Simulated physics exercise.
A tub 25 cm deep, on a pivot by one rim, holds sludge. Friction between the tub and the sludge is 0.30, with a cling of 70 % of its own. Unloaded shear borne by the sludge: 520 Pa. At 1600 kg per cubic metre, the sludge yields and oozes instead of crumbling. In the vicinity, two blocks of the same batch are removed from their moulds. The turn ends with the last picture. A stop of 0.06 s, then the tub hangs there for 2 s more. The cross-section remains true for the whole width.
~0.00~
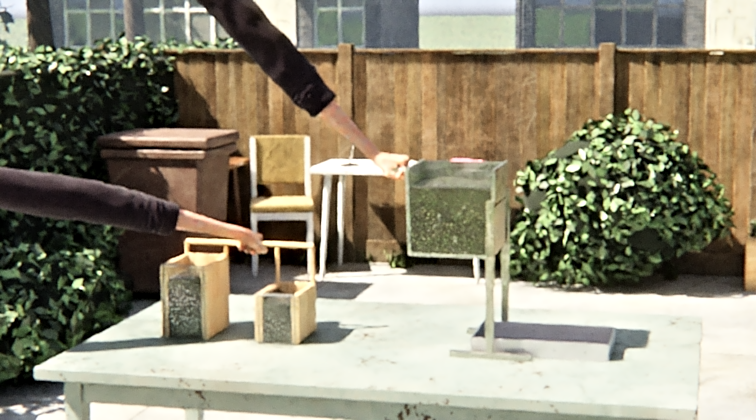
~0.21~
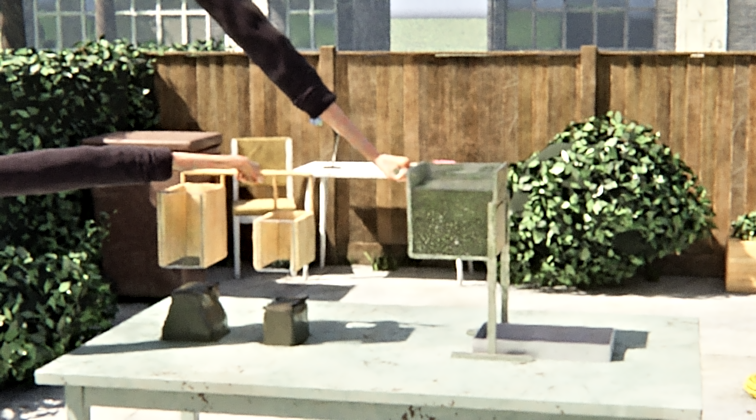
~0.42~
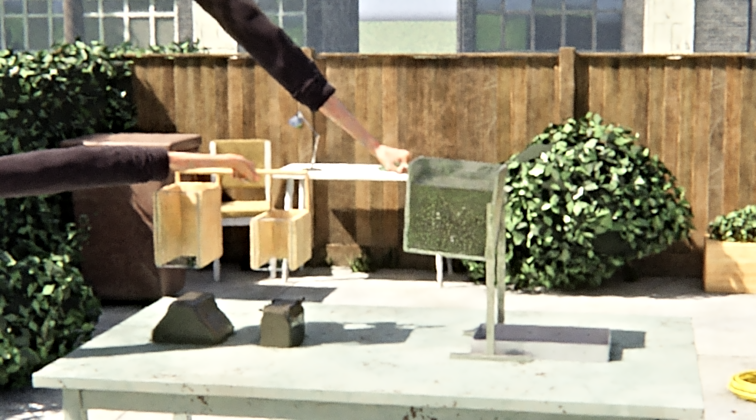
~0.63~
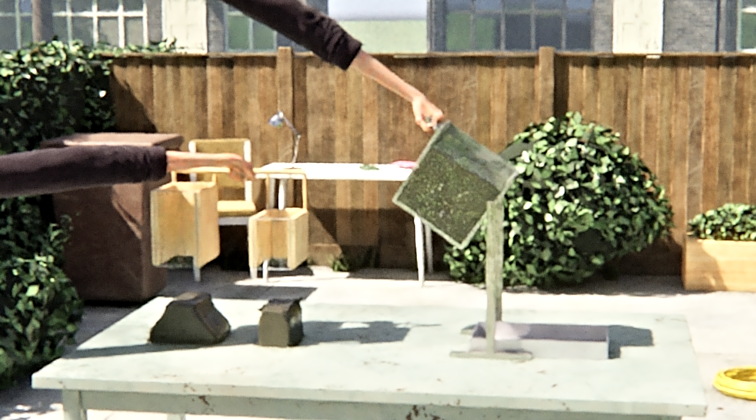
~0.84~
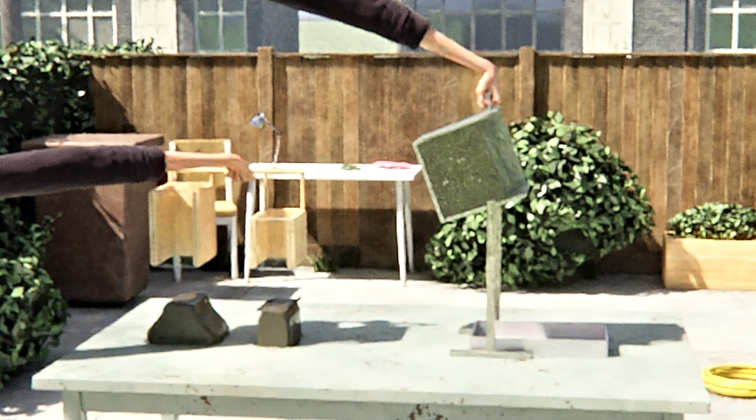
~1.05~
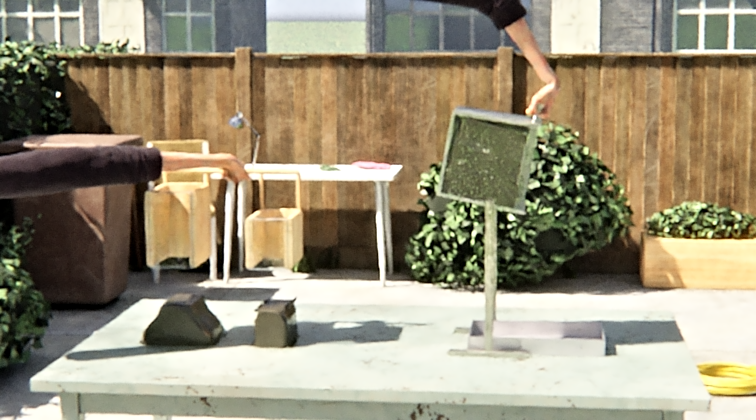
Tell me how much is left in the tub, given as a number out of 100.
It should be close to 32 out of 100.
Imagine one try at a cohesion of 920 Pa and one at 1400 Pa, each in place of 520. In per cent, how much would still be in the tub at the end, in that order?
It'd be some 45 percent the first time and some 95 percent the second.
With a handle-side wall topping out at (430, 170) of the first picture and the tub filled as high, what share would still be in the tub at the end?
Around 45 percent would still be in the tub at the end.
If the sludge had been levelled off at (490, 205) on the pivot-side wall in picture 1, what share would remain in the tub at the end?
I'd say close to 45 % stays in the tub.
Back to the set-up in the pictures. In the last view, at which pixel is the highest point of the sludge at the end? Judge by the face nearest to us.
Around (477, 177).
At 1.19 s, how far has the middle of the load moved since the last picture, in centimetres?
The shift is near 8 cm.
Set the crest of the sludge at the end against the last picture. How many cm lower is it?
The top ends up some 17 cm below its level in the last picture.
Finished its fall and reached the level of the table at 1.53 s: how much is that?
By then close to 55 % is down.
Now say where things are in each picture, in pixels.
Handle-side rim at (408, 169), tilt 0 degrees; crest of the sludge at (418, 187); block heights 19 cm, 13 cm (left to right), in the first frame.
Handle-side rim at (410, 171), tilt 0 degrees; crest of the sludge at (420, 188); block heights 16 cm, 12 cm (left to right), in the second frame.
Handle-side rim at (411, 165), tilt 5 degrees; crest of the sludge at (417, 184); block heights 13 cm, 12 cm (left to right), in the third frame.
Handle-side rim at (442, 129), tilt 35 degrees; crest of the sludge at (435, 148); block heights 13 cm, 12 cm (left to right), in the fourth frame.
Handle-side rim at (495, 114), tilt 70 degrees; crest of the sludge at (479, 123); block heights 13 cm, 12 cm (left to right), in the fifth frame.
Handle-side rim at (540, 128), tilt 100 degrees; crest of the sludge at (469, 119); block heights 13 cm, 12 cm (left to right), in the sixth frame.
After 1.19 s, the tub is at 100 degrees and holds 77 %.
After 1.36 s, the tub is at 100 degrees and holds 40 %.
After 1.53 s, the tub is at 100 degrees and holds 33 %.
After 1.70 s, the tub is at 100 degrees and holds 32 %.
After 3.05 s, the tub is at 100 degrees and holds 32 %.
